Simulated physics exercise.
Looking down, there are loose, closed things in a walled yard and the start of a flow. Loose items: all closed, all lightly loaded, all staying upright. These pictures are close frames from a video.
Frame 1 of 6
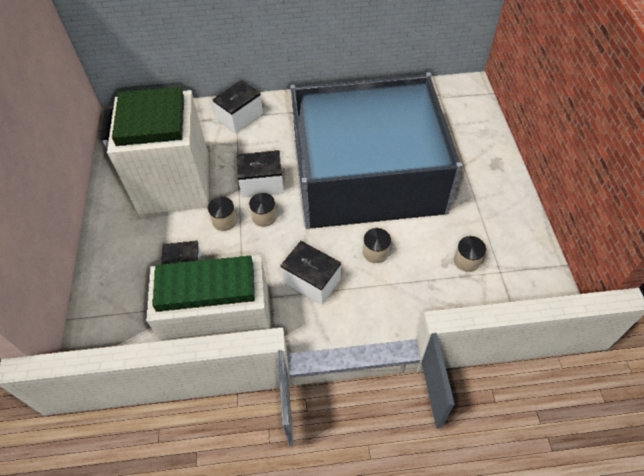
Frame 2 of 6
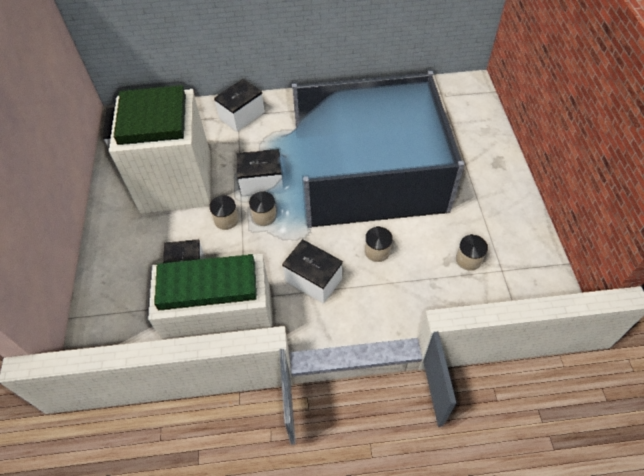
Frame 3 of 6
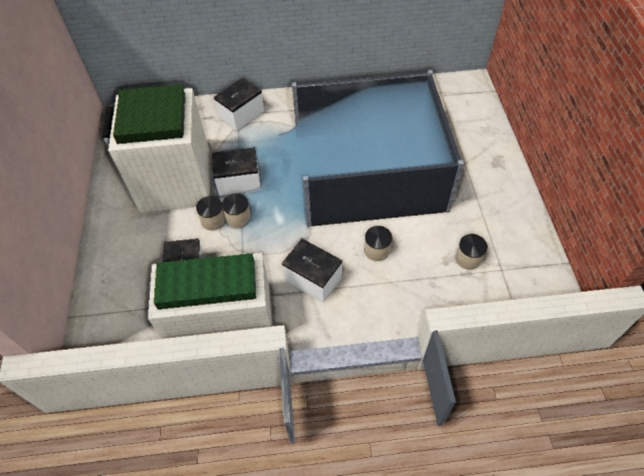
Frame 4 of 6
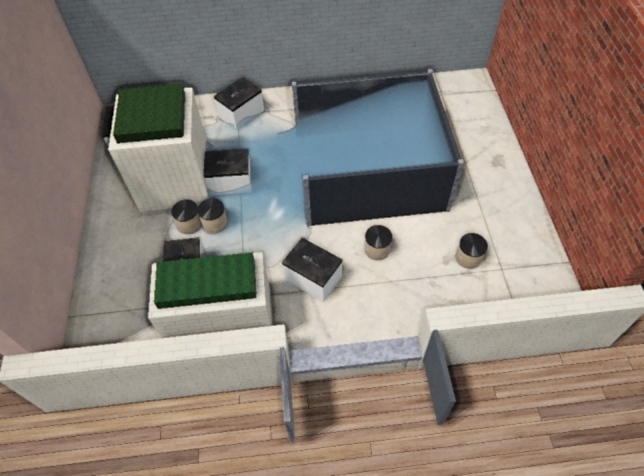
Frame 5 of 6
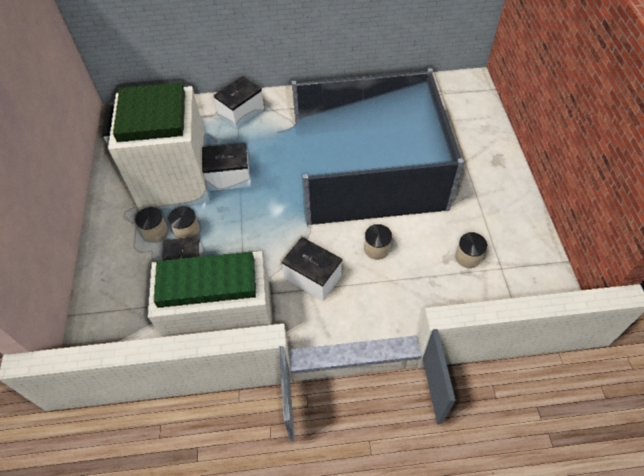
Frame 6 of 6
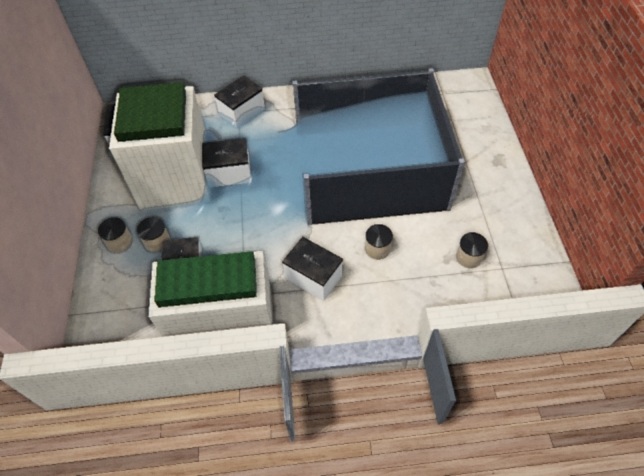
Blue water pours left from a dark-walled tank, pushing two pails and a box leftward.
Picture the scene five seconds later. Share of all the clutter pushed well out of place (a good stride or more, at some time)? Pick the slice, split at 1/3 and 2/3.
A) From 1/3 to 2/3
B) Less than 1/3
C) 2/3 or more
Option C: 2/3 or more.
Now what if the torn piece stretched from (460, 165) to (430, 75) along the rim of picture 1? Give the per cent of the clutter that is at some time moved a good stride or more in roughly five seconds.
Near 80 %.
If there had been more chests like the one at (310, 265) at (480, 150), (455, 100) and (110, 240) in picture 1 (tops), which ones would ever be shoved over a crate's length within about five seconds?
Here's the rundown: Never gets far, never gets far, and finally sent far off.
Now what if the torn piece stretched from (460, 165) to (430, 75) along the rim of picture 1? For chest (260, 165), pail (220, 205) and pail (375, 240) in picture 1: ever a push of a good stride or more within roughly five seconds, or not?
Listed in turn, never travels that far, ends up that far off, ends up that far off.
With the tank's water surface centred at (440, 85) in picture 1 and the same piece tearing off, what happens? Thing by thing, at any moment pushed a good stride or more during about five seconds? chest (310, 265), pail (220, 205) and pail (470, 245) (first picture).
The three, one by one: Past that mark, past that mark and short of that.
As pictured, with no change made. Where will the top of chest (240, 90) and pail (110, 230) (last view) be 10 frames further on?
About (263, 74), then about (70, 251).
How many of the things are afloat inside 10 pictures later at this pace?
Count: 6.
A moment on, 2 of 10 are well off their spots; 3 afloat.
Next, 5 of 10 are well off their spots; 6 afloat.
Later, 7 of 10 are well off their spots; 6 afloat.
In the end, 9 of 10 are well off their spots, and 9 have been at some point; 7 afloat.
